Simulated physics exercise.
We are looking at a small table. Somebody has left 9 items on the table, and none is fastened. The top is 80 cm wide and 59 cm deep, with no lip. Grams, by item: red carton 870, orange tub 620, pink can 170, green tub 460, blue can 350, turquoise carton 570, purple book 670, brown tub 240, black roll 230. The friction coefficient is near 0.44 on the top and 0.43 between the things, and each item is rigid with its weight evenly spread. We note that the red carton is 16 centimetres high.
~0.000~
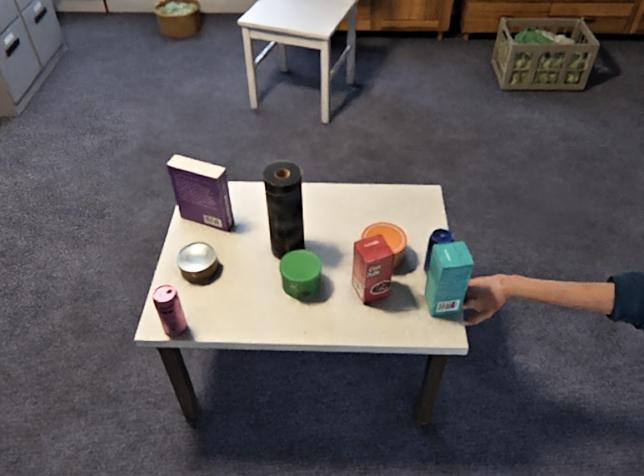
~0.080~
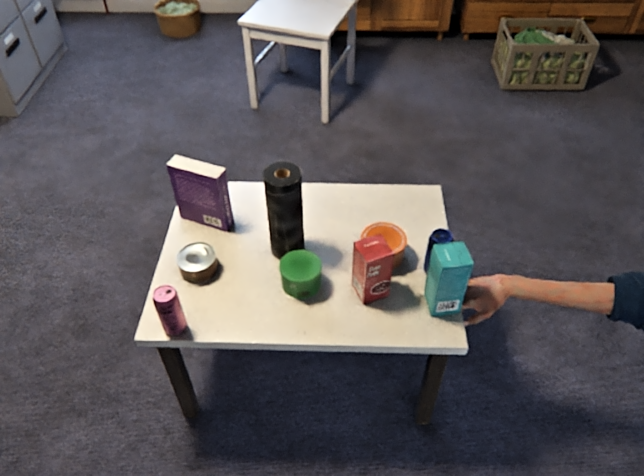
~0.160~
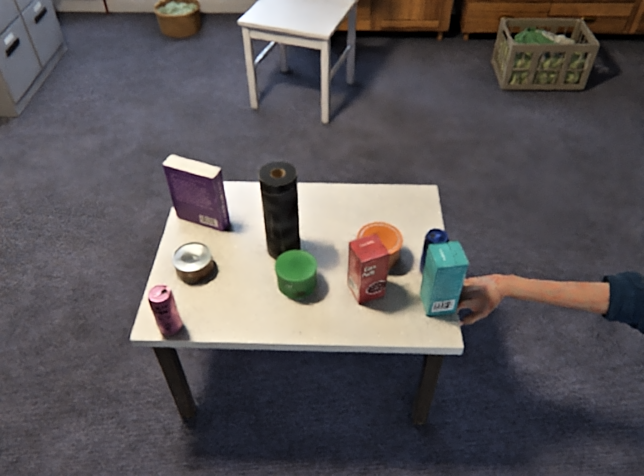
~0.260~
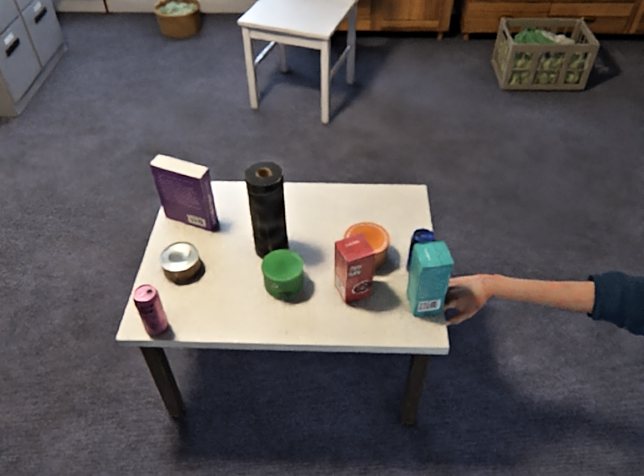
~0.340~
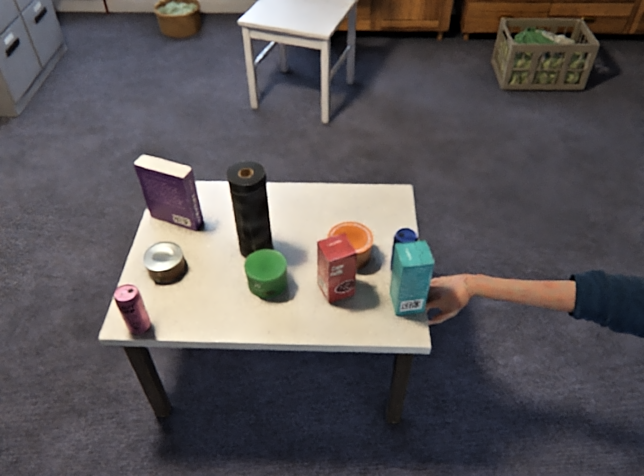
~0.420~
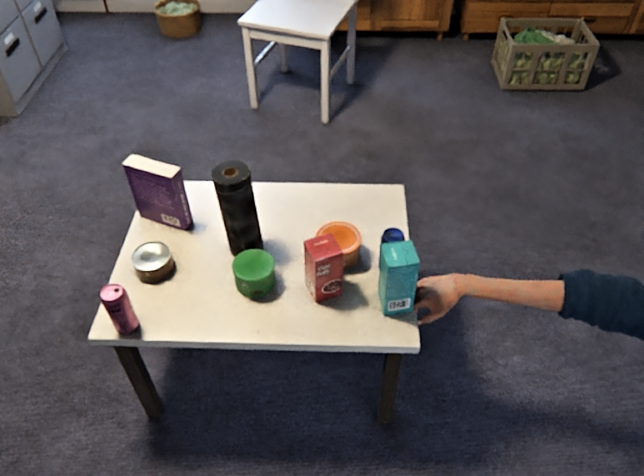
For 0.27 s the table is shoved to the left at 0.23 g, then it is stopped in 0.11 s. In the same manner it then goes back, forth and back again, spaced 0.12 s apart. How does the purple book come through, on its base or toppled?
Wow, that one holds up.
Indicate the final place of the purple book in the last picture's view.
End position: Roughly (202, 194).
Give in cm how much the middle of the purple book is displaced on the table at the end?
Net shift near 0 cm.
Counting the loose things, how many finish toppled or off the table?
It adds up to 3.
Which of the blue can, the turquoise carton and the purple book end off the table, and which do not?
The blue can is still on the table; the turquoise carton finishes off the table; the purple book ends on the table.
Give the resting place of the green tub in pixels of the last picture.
Near (301, 275).
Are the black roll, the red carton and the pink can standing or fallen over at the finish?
Final state - black roll: Goes over; red carton: Remains on its base; pink can: Goes over.
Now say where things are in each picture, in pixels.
Purple book (202, 194); red carton (372, 270), in the first frame.
Pink can (170, 311); green tub (301, 275), in the second frame.
Table shifted 1 cm; turquoise carton (442, 280), in the third frame.
Table shifted 5 cm; brown tub (181, 262); black roll (268, 213), in the fourth frame.
Table shifted 9 cm; red carton (336, 269); orange tub (350, 247), in the fifth frame.
Table shifted 11 cm; purple book (159, 194); pink can (120, 309), in the sixth frame.
By 1.32 s, table shifted 8 cm; turquoise carton now off the table; black roll tilted 69°.
By 1.82 s, table shifted 4 cm; pink can now off the table; black roll on its side.
When it is over (4.2 s), off the table and tipped over, pink can and turquoise carton; lying over on the table, black roll; the other 6 within 5 cm of the start. In the last view, purple book near (202, 194).
